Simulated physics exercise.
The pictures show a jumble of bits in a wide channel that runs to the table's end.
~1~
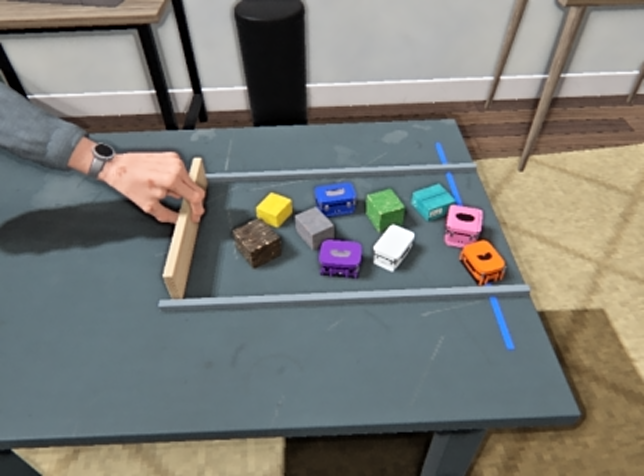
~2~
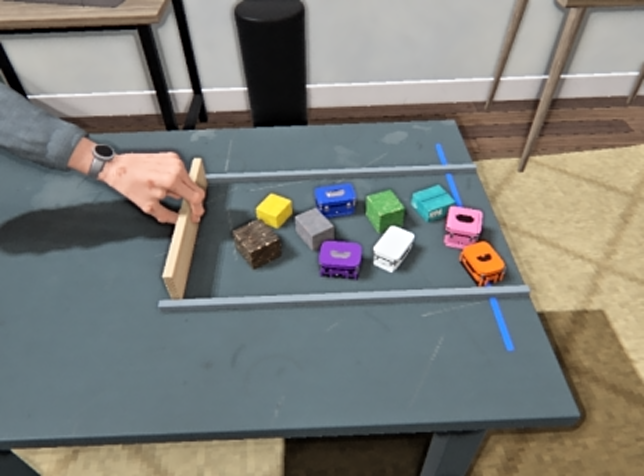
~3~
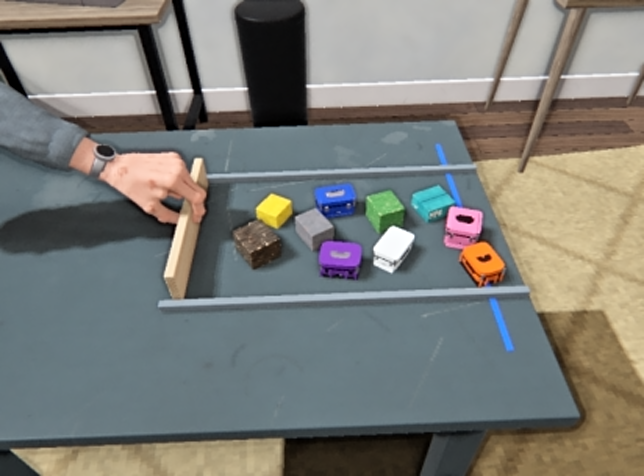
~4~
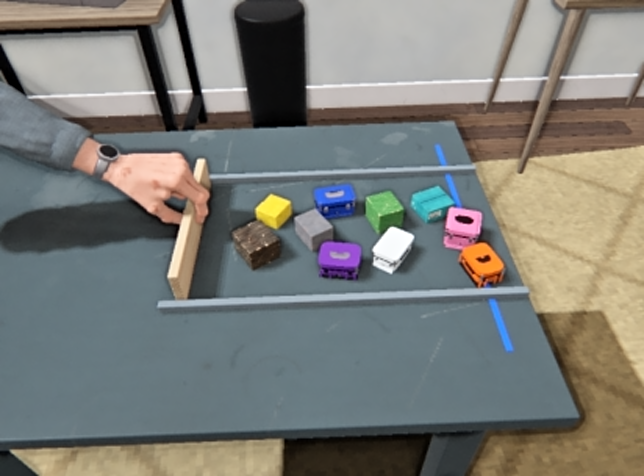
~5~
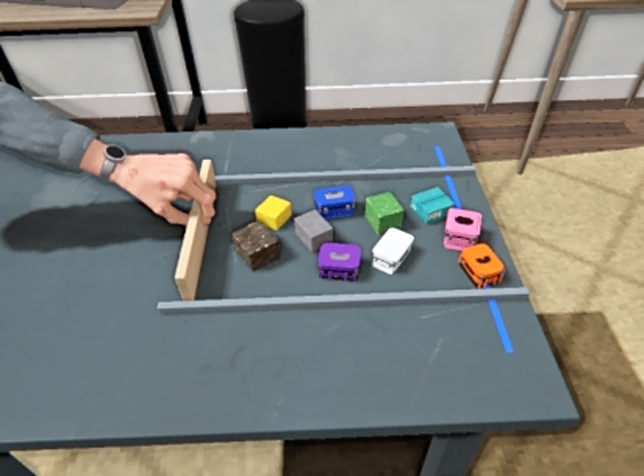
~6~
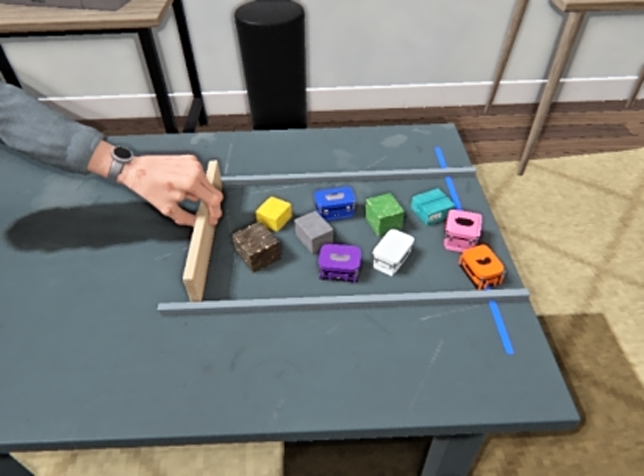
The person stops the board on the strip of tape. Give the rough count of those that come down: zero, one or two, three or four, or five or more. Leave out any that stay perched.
Outcome: The number that fall off is five or more.
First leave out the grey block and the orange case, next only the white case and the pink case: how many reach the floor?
5 in the first case, 5 in the second.
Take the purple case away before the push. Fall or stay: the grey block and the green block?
The grey block holds on; the green block tumbles off.
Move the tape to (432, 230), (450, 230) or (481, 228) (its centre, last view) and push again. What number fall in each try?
The counts: 4, 4 and 7.
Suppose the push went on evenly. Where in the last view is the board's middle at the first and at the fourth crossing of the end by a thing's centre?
About (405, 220), then (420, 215).
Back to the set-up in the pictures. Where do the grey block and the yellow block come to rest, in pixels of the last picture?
The grey block at (482, 217), the yellow block at (471, 202).
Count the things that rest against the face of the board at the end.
It touches 3.
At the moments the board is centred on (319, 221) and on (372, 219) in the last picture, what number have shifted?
7 and 10.
A little later, none off yet; orange case at rest near (481, 268); pink case at rest near (462, 231); turquoise box at rest near (433, 207).
Next, none off yet; orange case shifted a little near (503, 270); pink case shifted about its own width near (489, 225); turquoise box shifted about its own width near (460, 204).
When it is over, the number that fall off is five or more; down, blue case, purple case, green block, white case, turquoise box, pink case and orange case.
